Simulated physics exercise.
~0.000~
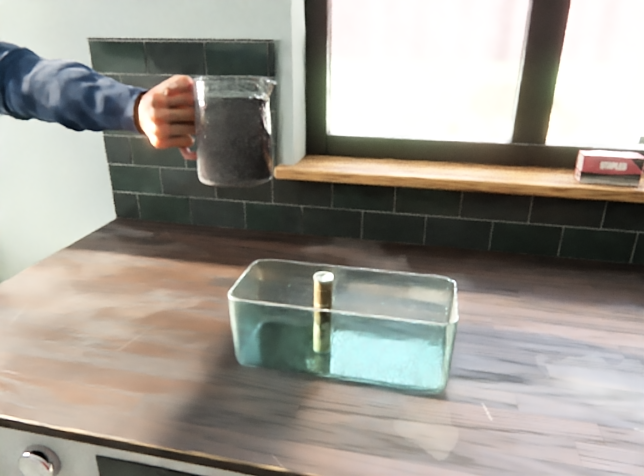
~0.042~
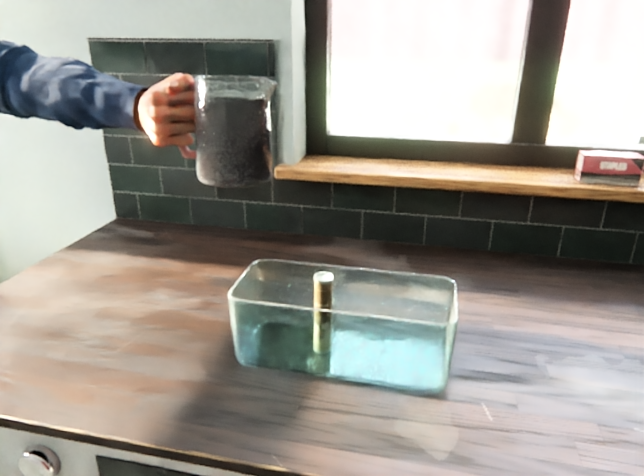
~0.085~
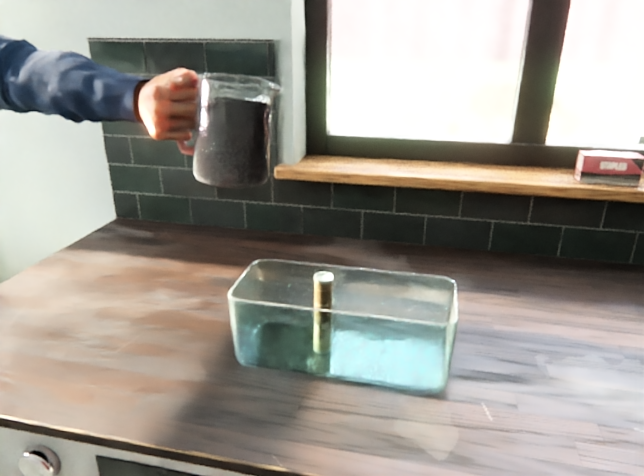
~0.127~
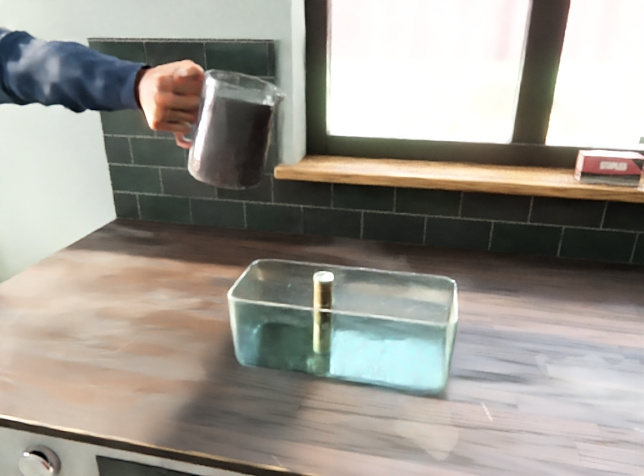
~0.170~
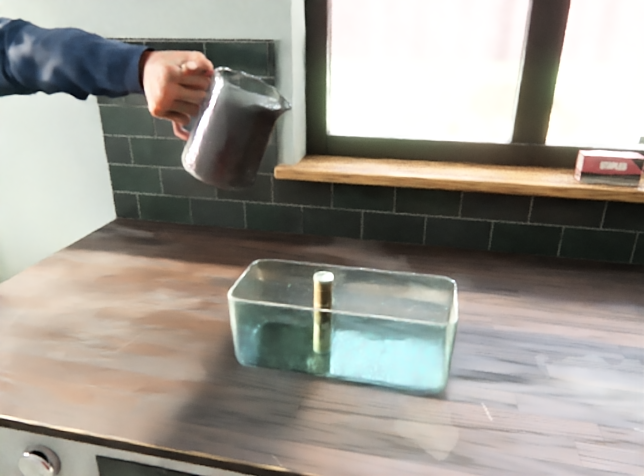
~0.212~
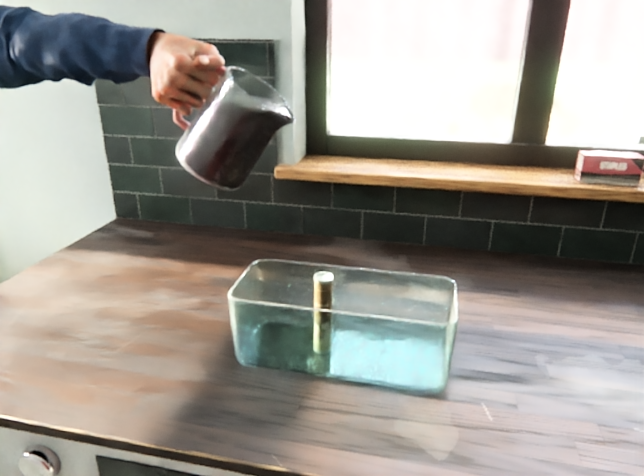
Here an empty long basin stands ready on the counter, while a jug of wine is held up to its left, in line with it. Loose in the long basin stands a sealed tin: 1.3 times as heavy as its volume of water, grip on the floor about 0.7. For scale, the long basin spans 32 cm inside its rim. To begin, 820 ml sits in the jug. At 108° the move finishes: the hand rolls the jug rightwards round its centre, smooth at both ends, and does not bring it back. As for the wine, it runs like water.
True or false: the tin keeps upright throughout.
True.
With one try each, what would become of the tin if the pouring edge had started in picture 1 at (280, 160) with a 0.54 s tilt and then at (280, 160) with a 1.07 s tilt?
In the first try it comes down; in the second it comes down.
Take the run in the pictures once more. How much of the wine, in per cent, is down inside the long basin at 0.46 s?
I'd put it near 4 percent.
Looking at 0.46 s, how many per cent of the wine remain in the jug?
Roughly 64 percent.
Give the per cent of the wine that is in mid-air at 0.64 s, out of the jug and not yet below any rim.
Roughly 34 per cent.
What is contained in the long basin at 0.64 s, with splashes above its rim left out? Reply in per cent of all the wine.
Near 44 in a hundred.
After 0.46 s the tilt is 102° and 63 per cent is still to pour; the tin stands where it began.
After 0.64 s the tilt is 108° and 22 per cent is still to pour; the tin stands where it began.
After 0.83 s the tilt is 108° and 5 per cent is still to pour; the tin stands where it began.
After 1.04 s the tilt is 108° and 1 per cent is still to pour; the tin stands where it began.
In the end the tin stands where it began.
